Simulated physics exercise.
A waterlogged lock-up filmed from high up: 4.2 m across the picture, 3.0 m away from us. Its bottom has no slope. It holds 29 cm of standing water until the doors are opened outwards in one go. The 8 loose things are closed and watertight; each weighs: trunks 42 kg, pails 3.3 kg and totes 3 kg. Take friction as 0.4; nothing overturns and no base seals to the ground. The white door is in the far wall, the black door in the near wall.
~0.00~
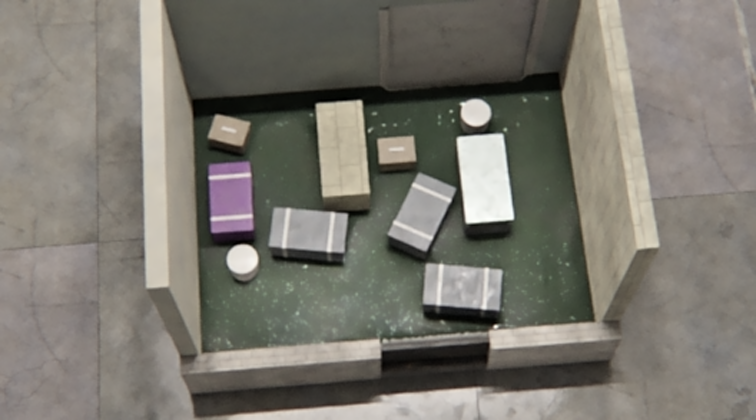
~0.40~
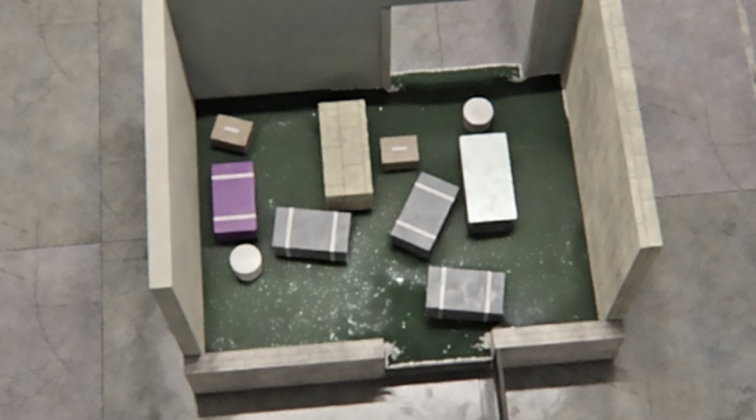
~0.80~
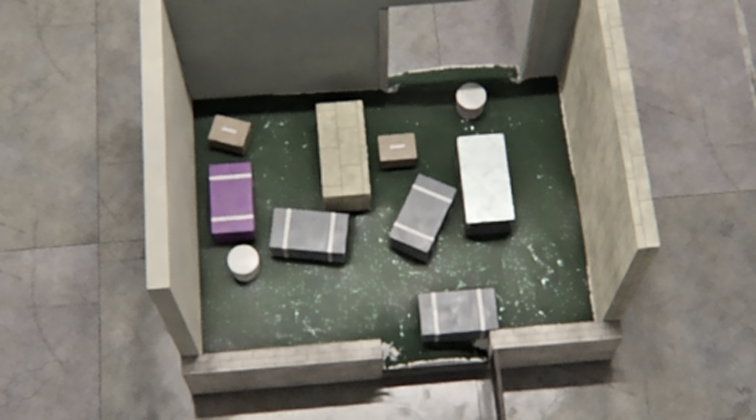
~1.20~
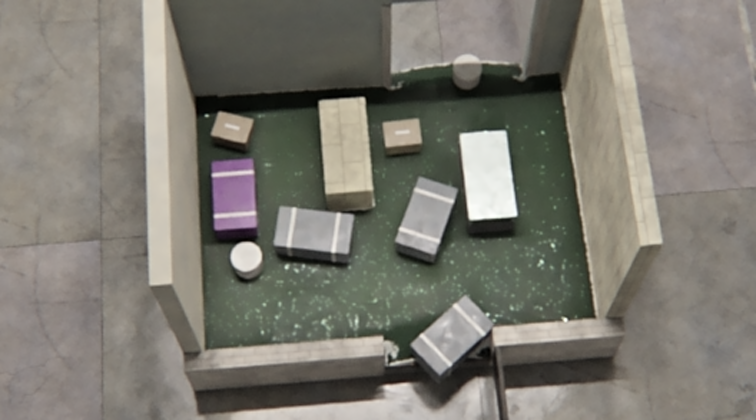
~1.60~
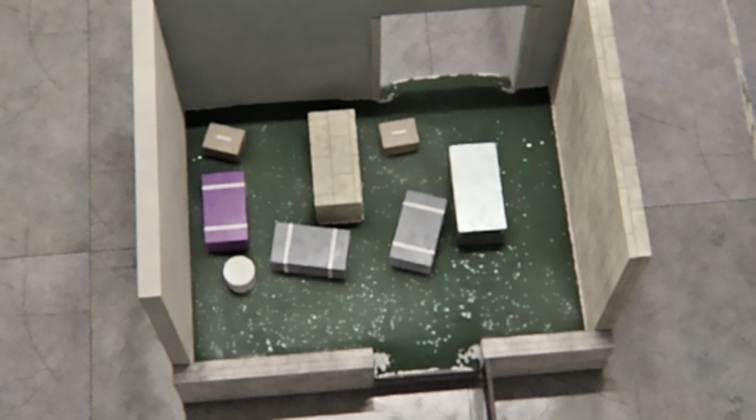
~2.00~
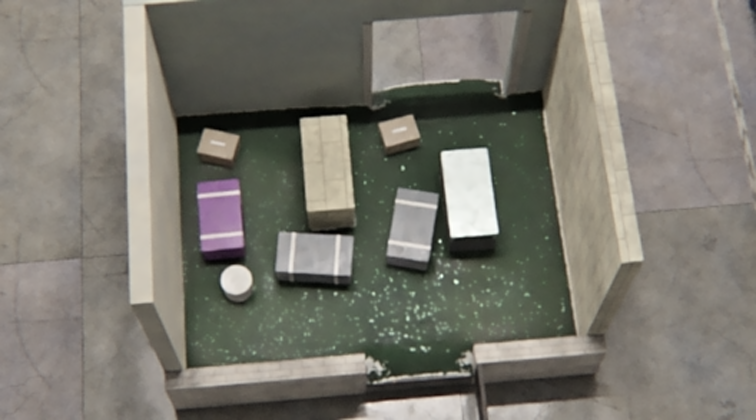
A grey banded trunk and a white pail drift across a flooded, roofless lock-up seen from high up. Purple and grey trunks, another pail at left, a tan block, a white block and two small brown boxes sit in dark green water. Far and near doorways open, the trunk swings into the near one as the pail enters the far one, both leave view, and the rest shift slightly as the camera drifts.
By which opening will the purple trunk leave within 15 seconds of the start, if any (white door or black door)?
Purple trunk: Neither one.
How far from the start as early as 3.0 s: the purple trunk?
Roughly 20 cm by then.
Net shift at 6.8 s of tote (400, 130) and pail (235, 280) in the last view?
In that order: Washed out, 200 cm.
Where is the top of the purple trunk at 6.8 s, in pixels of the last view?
At about (282, 272).
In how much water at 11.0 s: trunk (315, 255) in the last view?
About 7 cm.
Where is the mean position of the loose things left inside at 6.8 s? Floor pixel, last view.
Around (330, 266).
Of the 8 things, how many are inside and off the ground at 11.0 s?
At that moment 1.
After 3.0 s the purple trunk is near (227, 224), 0.2 m from its start, afloat; 2 of 8 are out; 6 afloat.
After 6.8 s the purple trunk is near (282, 272), 1.0 m from its start, afloat; 4 of 8 are out; 4 afloat.
After 11.0 s the purple trunk is near (299, 284), 1.2 m from its start, aground; 5 of 8 are out; 1 afloat.
After 15.0 s the purple trunk is near (299, 284), 1.2 m from its start, aground; 5 of 8 are out; 1 afloat.
